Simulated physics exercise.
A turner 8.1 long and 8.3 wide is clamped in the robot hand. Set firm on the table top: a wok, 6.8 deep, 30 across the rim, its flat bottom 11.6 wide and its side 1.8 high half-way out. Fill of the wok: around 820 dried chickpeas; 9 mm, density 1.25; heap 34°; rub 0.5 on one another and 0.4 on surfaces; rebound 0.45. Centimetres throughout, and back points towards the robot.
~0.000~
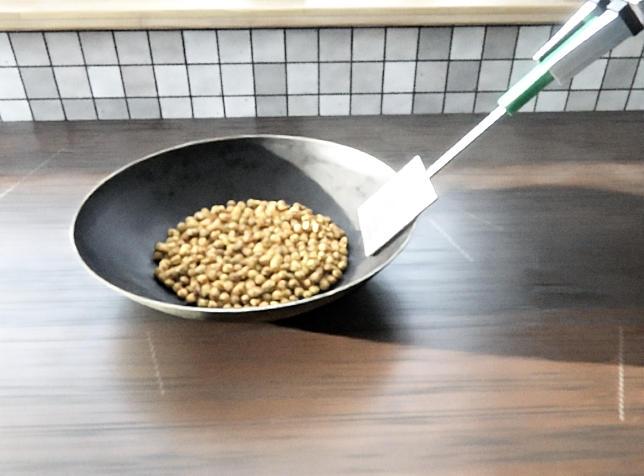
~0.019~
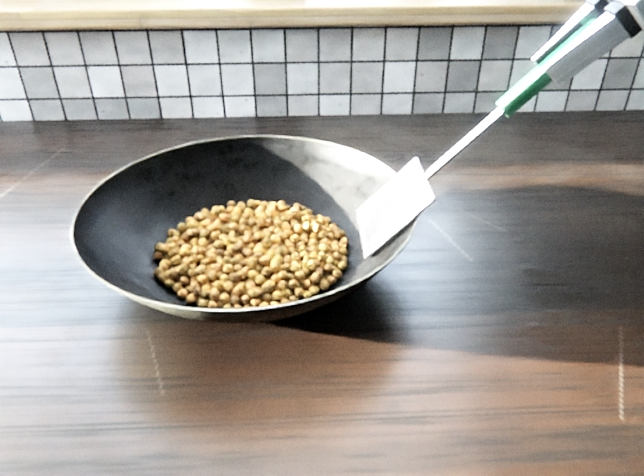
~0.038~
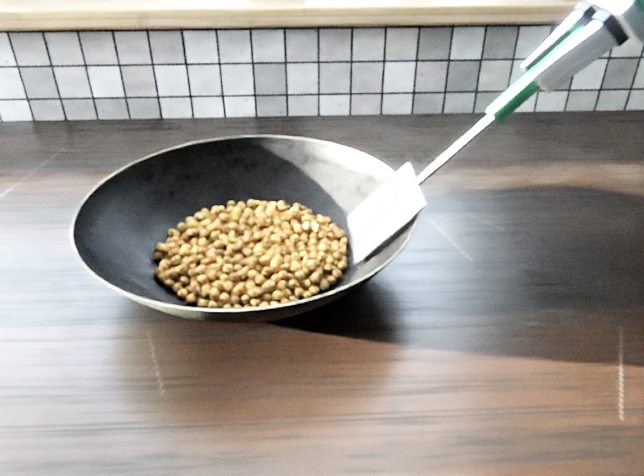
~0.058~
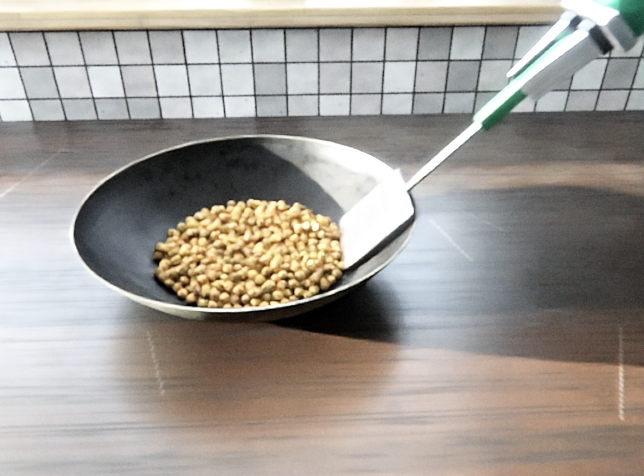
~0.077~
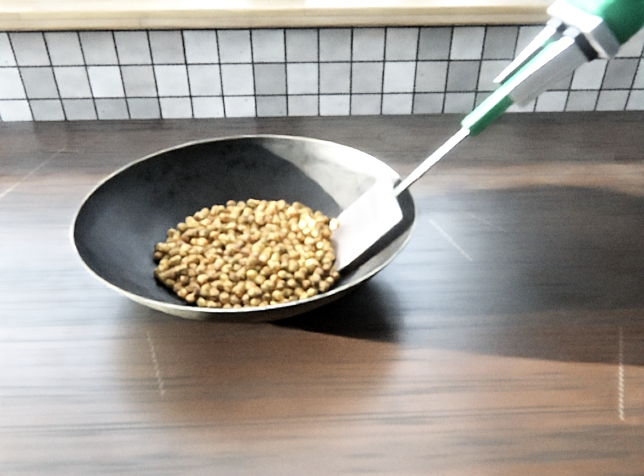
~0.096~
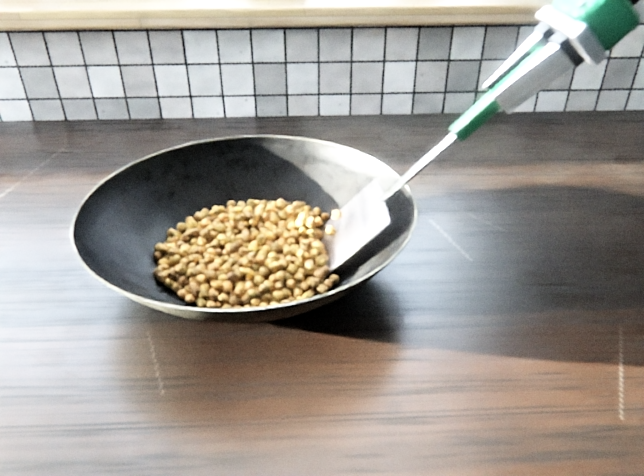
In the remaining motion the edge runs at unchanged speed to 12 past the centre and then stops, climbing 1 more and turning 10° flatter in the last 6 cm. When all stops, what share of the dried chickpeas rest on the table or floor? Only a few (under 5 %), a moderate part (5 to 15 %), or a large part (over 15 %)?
A large part.
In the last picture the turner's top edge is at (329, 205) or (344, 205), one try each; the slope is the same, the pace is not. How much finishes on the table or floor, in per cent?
Roughly 35 per cent, then roughly 35 per cent.
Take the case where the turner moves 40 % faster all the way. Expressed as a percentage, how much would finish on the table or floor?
About 30 %.
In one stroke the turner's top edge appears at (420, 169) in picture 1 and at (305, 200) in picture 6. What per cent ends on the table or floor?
Roughly 40 percent ends up there.
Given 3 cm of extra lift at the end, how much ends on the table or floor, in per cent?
I'd say close to 20 per cent.
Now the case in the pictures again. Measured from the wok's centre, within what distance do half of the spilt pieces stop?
About 22 centimetres.
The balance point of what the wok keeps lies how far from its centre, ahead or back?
4.0 cm ahead.
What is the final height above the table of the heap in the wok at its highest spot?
Peak at rest, approximately 7.5 centimetres.
By 0.23 s, sloping 46°, highest piece 6 above the table; 817 in the wok.
By 0.37 s, sloping 44°, highest piece 7 above the table; 817 in the wok.
By 0.64 s, sloping 36°, highest piece 8 above the table; 638 in the wok, 154 on the table or floor, 25 on the blade or in flight.
By 1.69 s, sloping 36°, highest piece 7 above the table; 637 in the wok, 180 on the table or floor.
Final count, 637 in the wok, 180 on the table or floor. That is 22 % on the table or floor.
